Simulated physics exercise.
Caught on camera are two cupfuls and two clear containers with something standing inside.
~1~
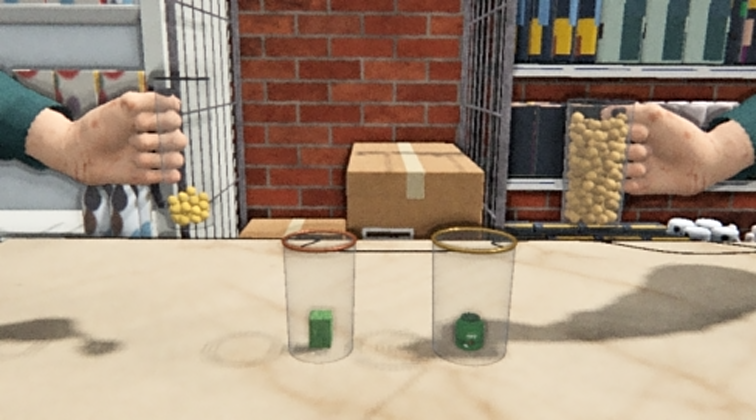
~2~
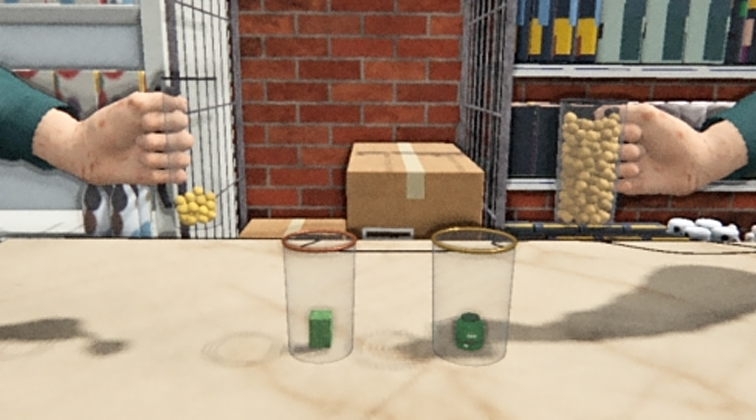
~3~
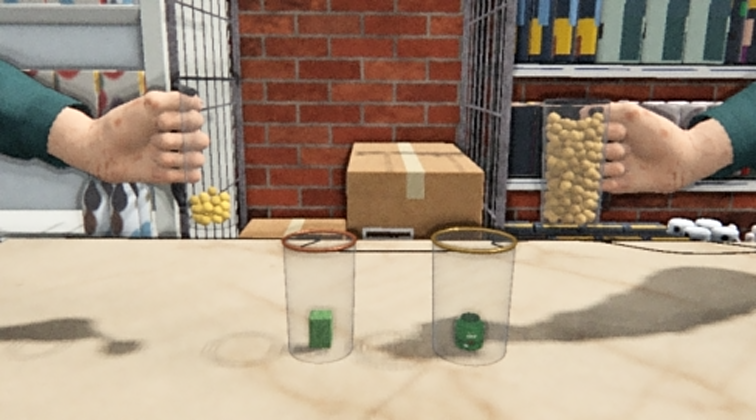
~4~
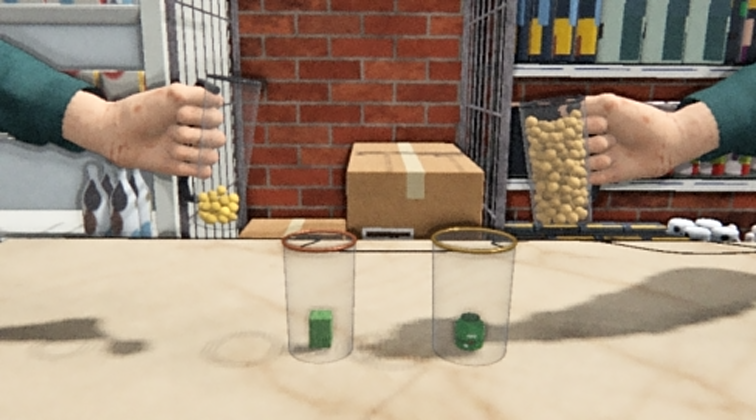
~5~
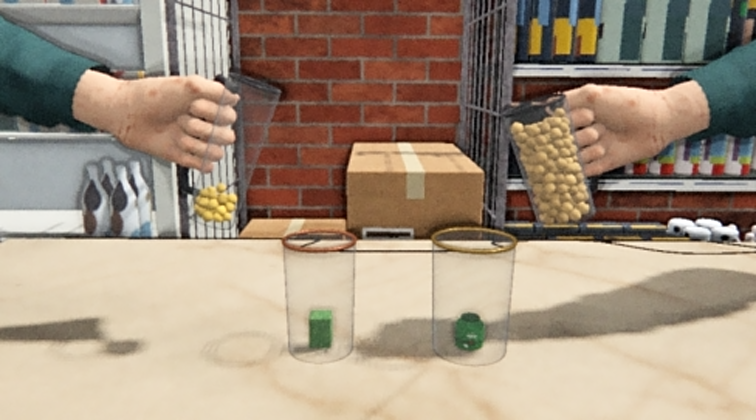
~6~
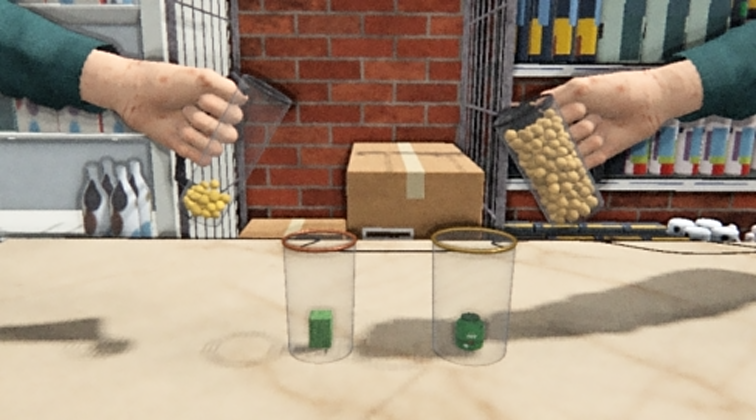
At a counter before a brick wall, two hands brought a cup with some yellow puffs and a fuller cup of chickpeas inward, then tilted both toward two clear glasses holding small green objects.
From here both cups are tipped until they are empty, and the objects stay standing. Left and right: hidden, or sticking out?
Left: Visible. Right: Submerged.
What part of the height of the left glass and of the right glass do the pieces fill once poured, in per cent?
Roughly 25 % for the left and 55 % for the right.
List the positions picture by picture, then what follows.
The first frame shows small block in the left glass at (321, 329), a quarter of its height or less; left cup at (187, 153), a quarter full of puffed corn balls; small bottle in the right glass at (470, 330), a quarter of its height or less; right cup at (595, 163), nearly full of dried chickpeas.
The second frame shows left cup at (194, 153), upright; right cup at (588, 163), upright.
The third frame shows left cup at (209, 153), upright; right cup at (573, 163), upright.
The fourth frame shows left cup at (225, 153), tipped 9°; right cup at (558, 163), tipped 9°.
The fifth frame shows left cup at (232, 153), tipped 20°; right cup at (551, 163), tipped 20°.
The sixth frame shows small block in the left glass at (321, 329); left cup at (232, 153), tipped 31°; small bottle in the right glass at (470, 330); right cup at (551, 163), tipped 31°.
Then, 0.39 s past the last view, left glass empty, all of its cupful still in the cup; right glass empty, all of its cupful still in the cup.
Then, 0.89 s past the last view, left glass empty, all of its cupful still in the cup; right glass nearly empty, nearly all of its cupful still in the cup.
Then, 1.42 s past the last view, left glass nearly empty, most of its cupful still in the cup; right glass nearly empty, about half of its cupful still in the cup.
Finally, left glass a quarter full (surface near (321, 319)), nothing beside it; right glass half full (surface near (472, 290)), nothing beside it; the left thing is still showing; the right thing is covered.
